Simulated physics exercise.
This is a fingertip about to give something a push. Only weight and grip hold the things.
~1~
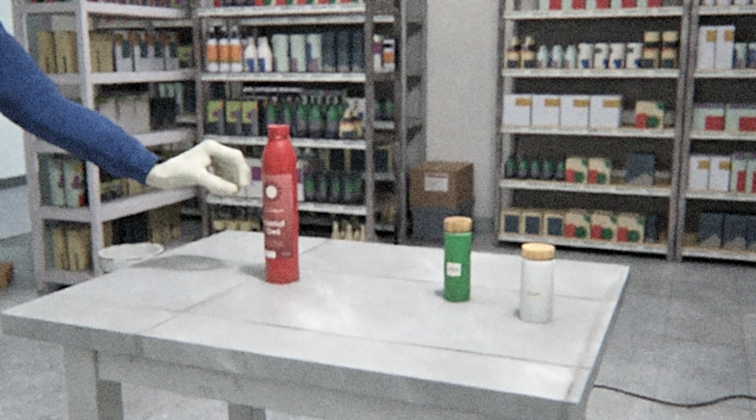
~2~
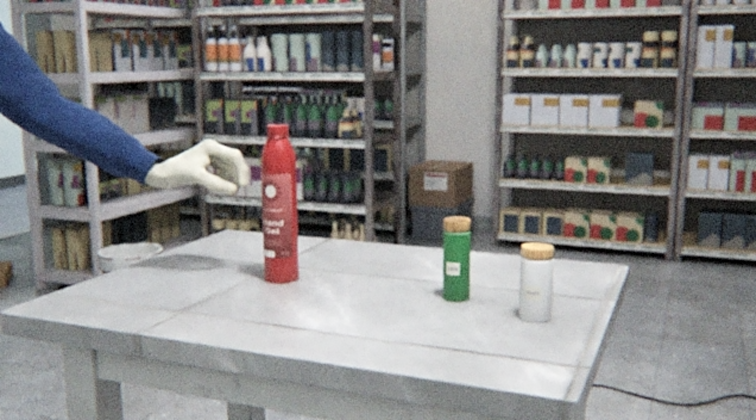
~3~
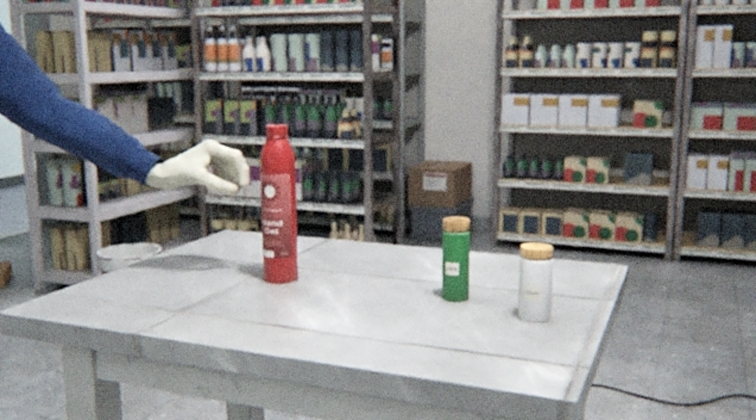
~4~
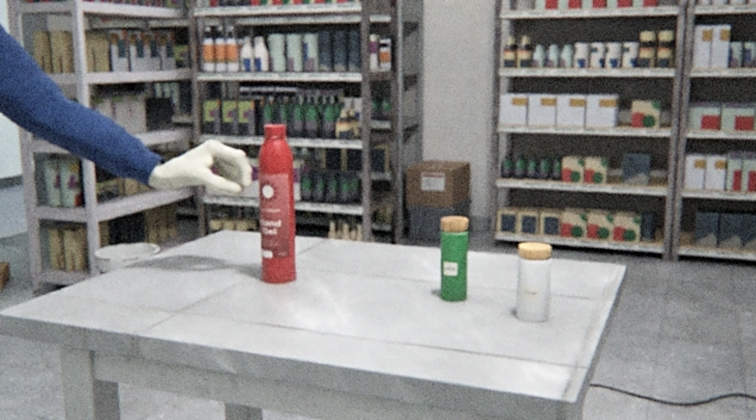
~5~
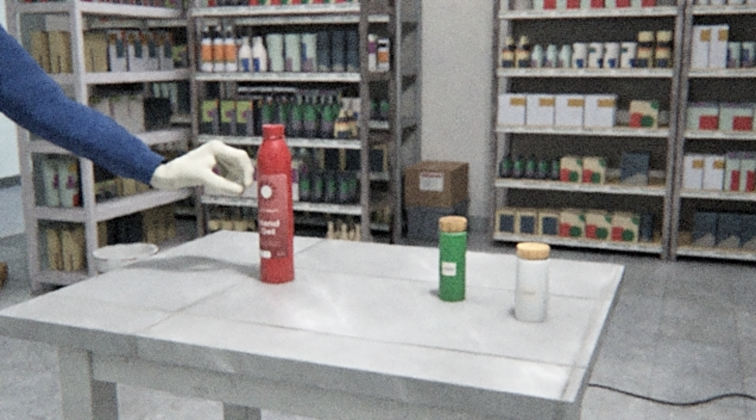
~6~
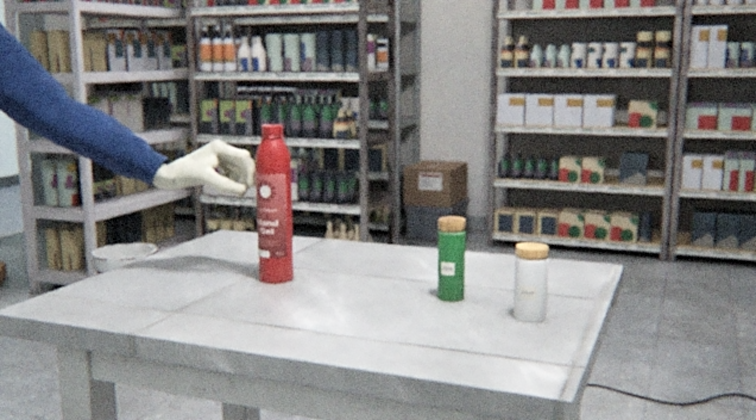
To begin with, a pale hand at the end of a blue sleeve reaches in from the left beside a red bottle on a table, with a green and a white container to the right. The hand edges very slightly toward the bottle, while everything else stays almost still.
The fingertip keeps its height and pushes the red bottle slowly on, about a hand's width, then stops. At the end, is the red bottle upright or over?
The red bottle falls over.
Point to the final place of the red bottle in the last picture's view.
Near (356, 276).
Then, 0.50 s after the last picture, red bottle tipped 17° from how it was near (295, 204).
Then, 0.80 s after the last picture, red bottle tipped 60° from how it was near (345, 234).
Then, 1.00 s after the last picture, red bottle on its side near (360, 273).
Then, 1.30 s after the last picture, red bottle resting near (360, 275).
At rest, tipped over on the table, red bottle. Seen from the same camera at the end, red bottle near (356, 276).
